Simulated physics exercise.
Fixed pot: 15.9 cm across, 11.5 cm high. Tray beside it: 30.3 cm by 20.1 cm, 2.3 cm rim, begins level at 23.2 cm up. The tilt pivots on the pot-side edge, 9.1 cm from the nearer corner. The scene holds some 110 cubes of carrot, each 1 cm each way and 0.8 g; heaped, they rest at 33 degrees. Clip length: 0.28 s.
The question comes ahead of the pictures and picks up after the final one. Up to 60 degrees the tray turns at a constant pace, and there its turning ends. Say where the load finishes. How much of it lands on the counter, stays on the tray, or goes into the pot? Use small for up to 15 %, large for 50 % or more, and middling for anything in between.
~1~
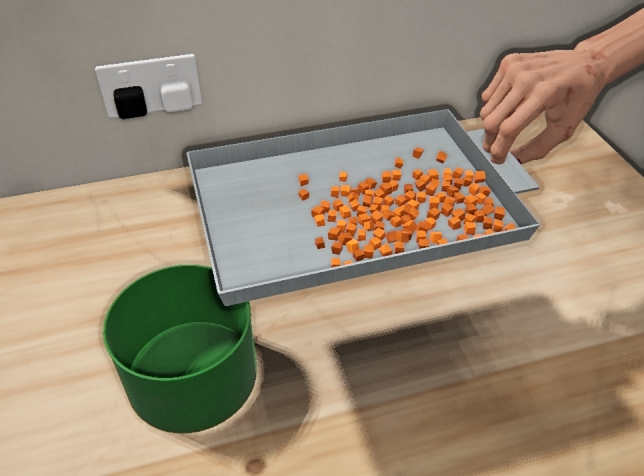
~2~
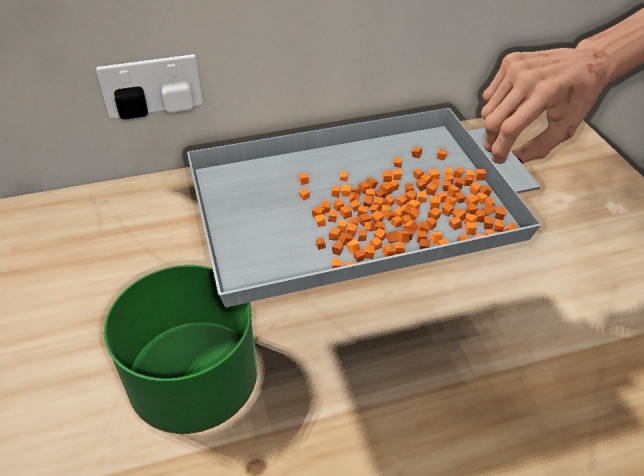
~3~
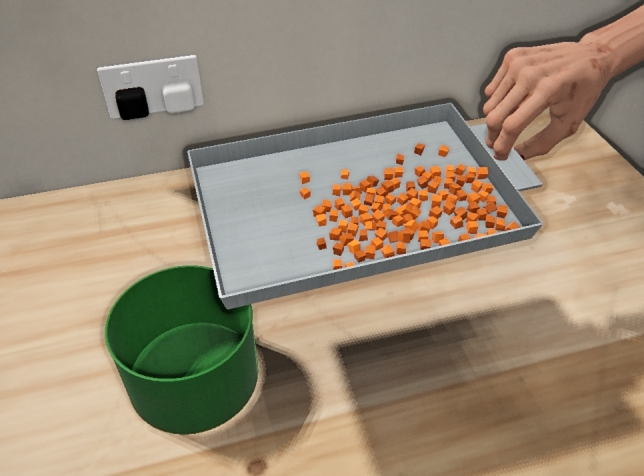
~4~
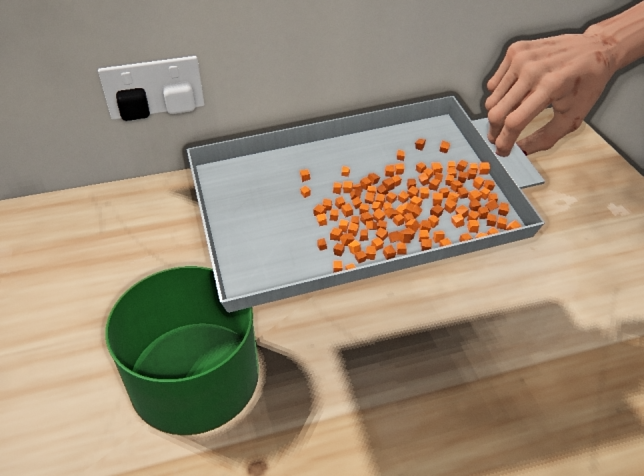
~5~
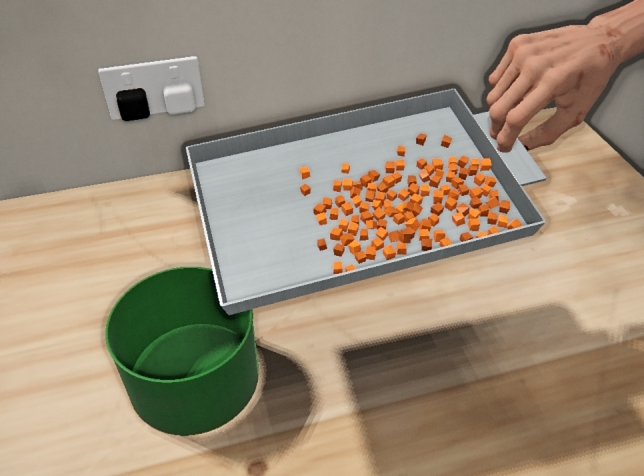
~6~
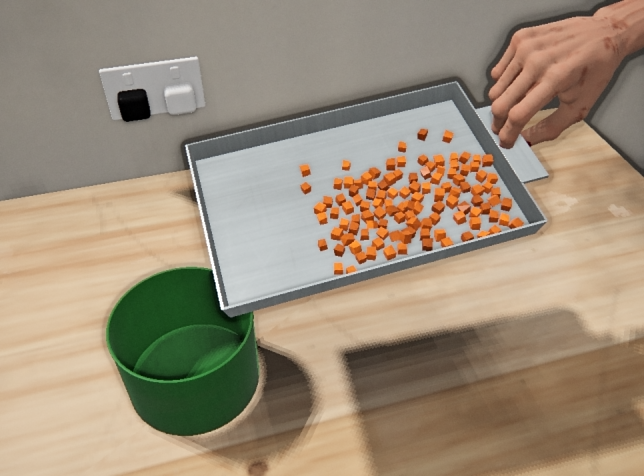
Counter - small, tray - large, pot - small.
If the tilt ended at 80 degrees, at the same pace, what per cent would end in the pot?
Estimate: Roughly 0 percent.
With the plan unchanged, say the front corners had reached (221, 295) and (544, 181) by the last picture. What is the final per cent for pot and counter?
Per cent by place - pot 20, counter 20.
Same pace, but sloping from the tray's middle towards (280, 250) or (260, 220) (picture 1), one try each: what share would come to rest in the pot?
The share comes to roughly 5 in a hundred, then roughly 20 in a hundred.
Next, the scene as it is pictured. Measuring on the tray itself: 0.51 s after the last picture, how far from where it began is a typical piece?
Roughly 1 cm.
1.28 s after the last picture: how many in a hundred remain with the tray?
About 95 per cent.
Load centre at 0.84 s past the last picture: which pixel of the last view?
The middle of the load should be near (383, 237) then.
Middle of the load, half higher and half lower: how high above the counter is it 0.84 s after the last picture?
The halfway mark is near 26 cm.
Then, 0.51 s after the last picture, tilt 34 degrees; the tray holds 100 %, the pot 0 %.
Then, 0.84 s after the last picture, tilt 49 degrees; the tray holds 100 %, the pot 0 %.
Then, 1.28 s after the last picture, tilt 60 degrees; the tray holds 95 %, the pot 0 %.
In the end, counter 5 %, tray 95 %, pot 0 %.
